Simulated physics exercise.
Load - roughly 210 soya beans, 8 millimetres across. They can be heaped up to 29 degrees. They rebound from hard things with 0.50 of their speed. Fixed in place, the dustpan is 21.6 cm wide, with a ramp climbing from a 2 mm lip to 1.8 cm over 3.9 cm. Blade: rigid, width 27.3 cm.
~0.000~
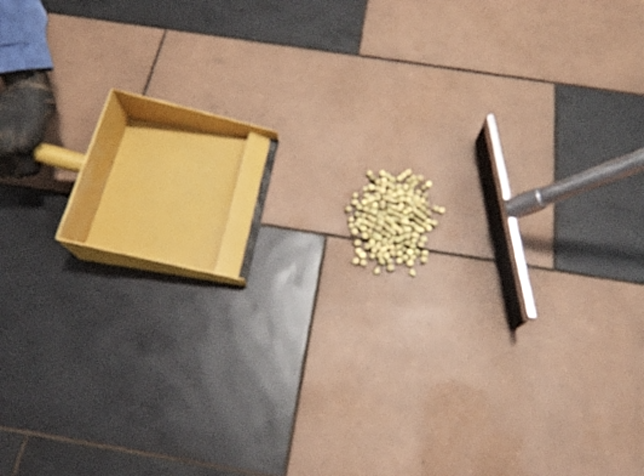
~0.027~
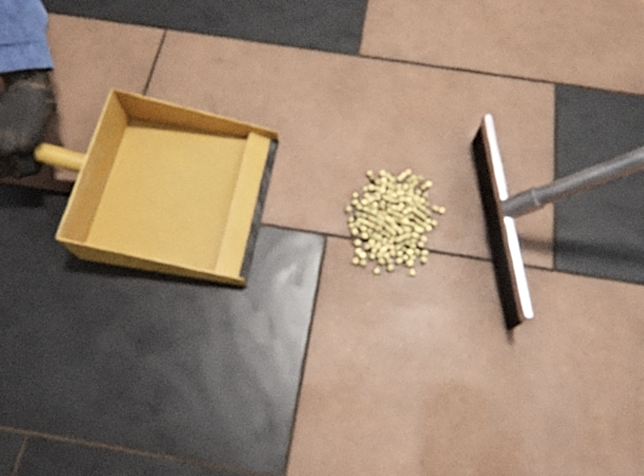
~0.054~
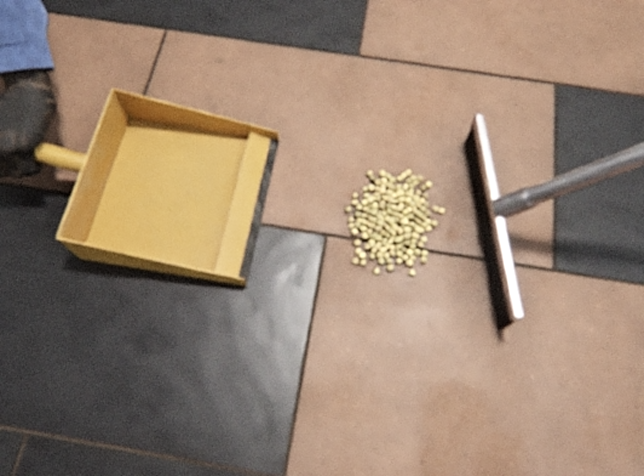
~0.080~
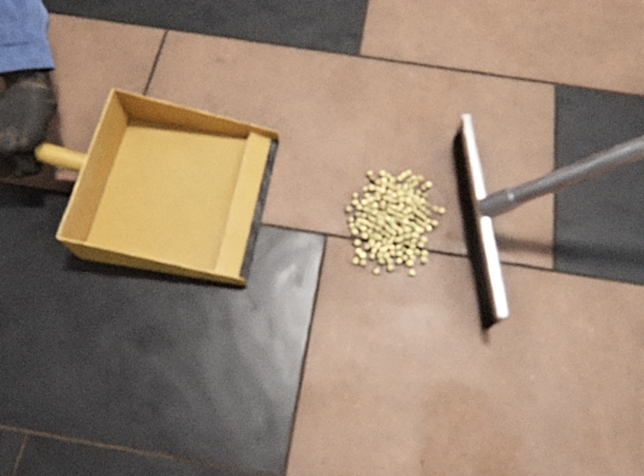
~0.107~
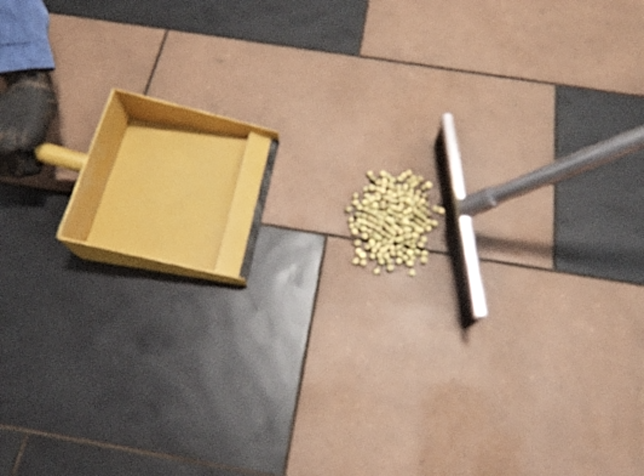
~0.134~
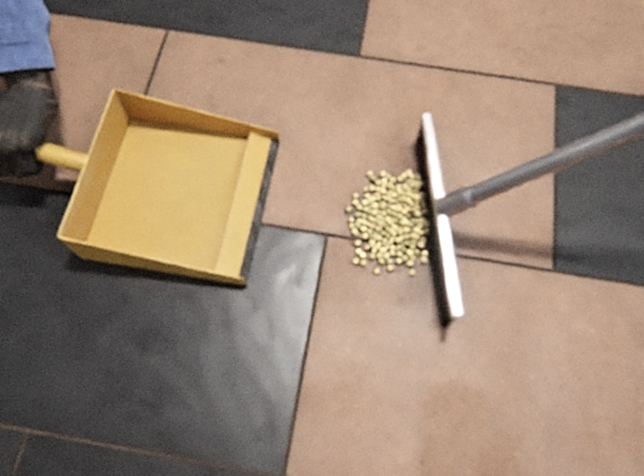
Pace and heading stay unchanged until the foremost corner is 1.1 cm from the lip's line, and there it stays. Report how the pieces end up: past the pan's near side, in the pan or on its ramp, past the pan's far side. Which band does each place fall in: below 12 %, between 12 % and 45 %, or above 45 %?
In order: Near side: I predict a mid-range share of the load, pan: I predict a mid-range share of the load, far side: I predict a minor share of the load.
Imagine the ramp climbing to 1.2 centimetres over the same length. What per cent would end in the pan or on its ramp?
I'd guess close to 45 per cent.
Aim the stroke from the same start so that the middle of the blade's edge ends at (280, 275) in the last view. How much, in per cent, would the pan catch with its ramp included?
About 35 per cent.
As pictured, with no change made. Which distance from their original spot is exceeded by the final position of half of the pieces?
20 cm or thereabouts.
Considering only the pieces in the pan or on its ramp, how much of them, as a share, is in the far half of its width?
About 40 %.
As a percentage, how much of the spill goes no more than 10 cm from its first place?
About 0 %.
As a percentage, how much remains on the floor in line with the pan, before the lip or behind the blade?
Some 45 per cent end up there.
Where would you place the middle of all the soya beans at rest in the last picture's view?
Estimated resting centre: Around (255, 226).
Then, at 0.24 s, middle of the blade 12 cm from the lip; 0 % over the lip, far side 5 %, near side 5 %.
Then, at 0.31 s, middle of the blade 6 cm from the lip; 0 % over the lip, far side 5 %, near side 10 %.
After 0.52 s, middle of the blade 4 cm from the lip; 40 % over the lip, far side 5 %, near side 15 %.
In the end, at 1.8 s, near side 15 %, pan 35 %, far side 5 %, in front of the lip or behind the blade 45 %.
